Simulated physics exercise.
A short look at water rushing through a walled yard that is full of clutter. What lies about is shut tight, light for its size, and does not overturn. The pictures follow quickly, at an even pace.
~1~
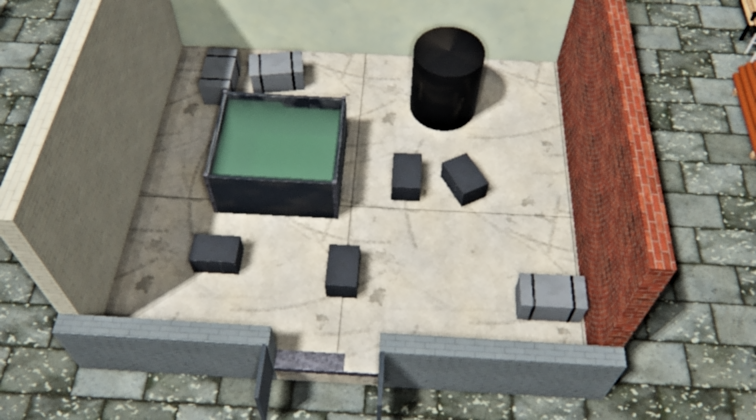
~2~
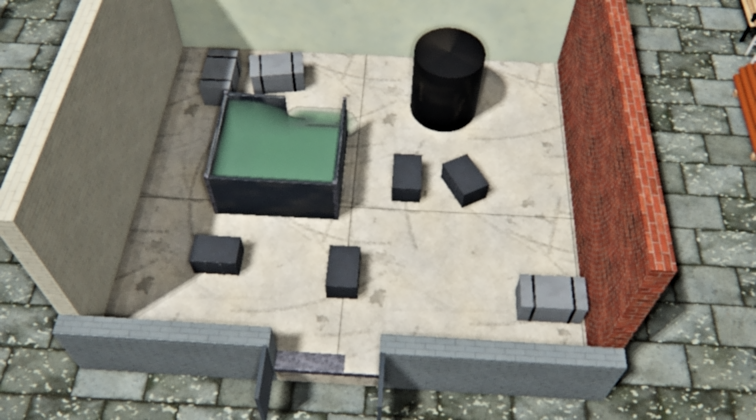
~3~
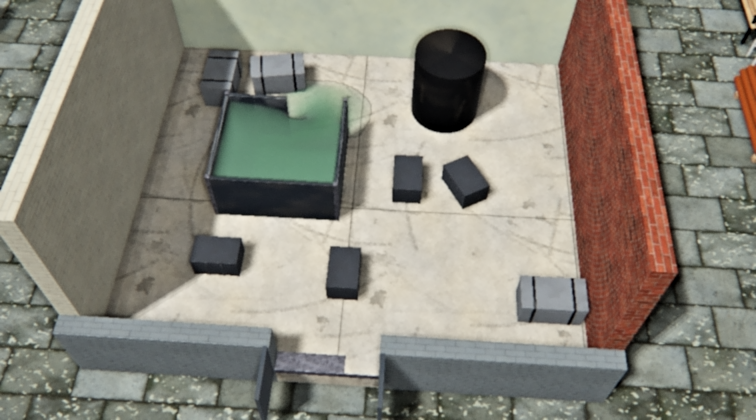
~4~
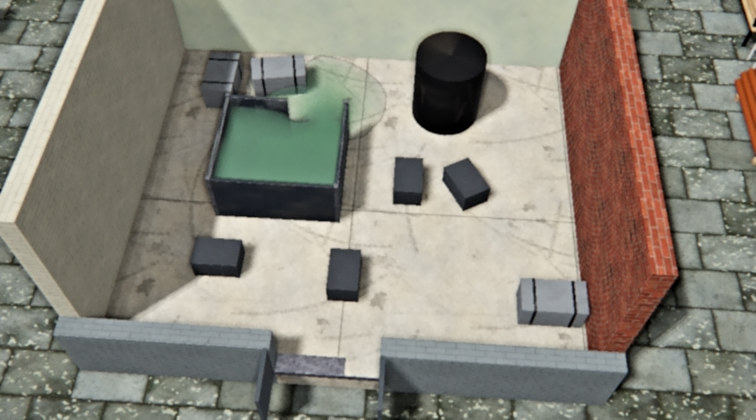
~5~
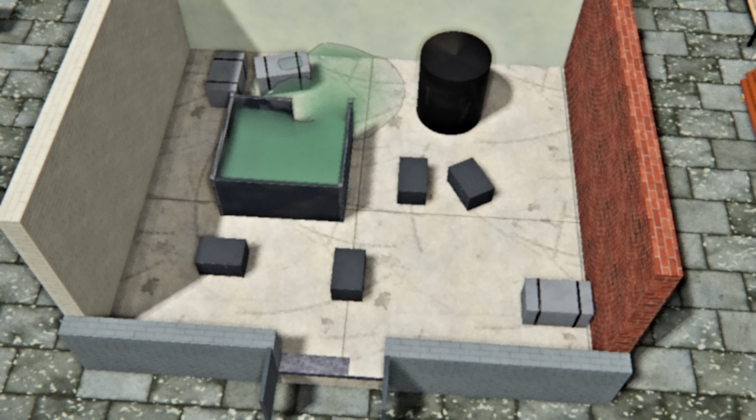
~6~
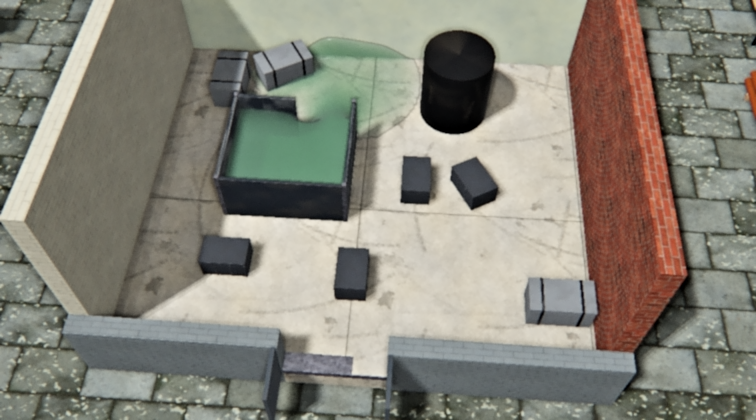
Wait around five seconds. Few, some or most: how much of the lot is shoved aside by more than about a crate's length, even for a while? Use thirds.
That comes to not even a third.
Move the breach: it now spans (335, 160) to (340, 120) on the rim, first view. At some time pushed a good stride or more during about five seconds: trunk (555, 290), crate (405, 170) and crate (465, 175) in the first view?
In turn: Pushed that far, that far or more, moved that far.
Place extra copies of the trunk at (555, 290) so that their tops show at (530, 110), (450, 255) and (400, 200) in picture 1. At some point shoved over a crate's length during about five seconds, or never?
In that order: Swept aside, never so far, less than that.
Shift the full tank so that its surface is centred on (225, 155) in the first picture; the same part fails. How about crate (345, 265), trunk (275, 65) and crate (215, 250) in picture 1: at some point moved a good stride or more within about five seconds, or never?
As listed: No, swept aside, short of that.
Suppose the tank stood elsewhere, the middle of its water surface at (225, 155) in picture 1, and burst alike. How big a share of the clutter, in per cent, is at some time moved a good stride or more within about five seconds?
About 30 per cent.
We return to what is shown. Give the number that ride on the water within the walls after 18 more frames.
That makes 1.
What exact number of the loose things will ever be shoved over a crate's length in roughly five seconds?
I count 2.
A moment on, 0 of 7 are well off their spots; 0 afloat.
Next, 1 of 7 are well off their spots; 1 afloat.
Later, 2 of 7 are well off their spots; 1 afloat.
In the end, 2 of 7 are well off their spots, and 2 have been at some point; 1 afloat.
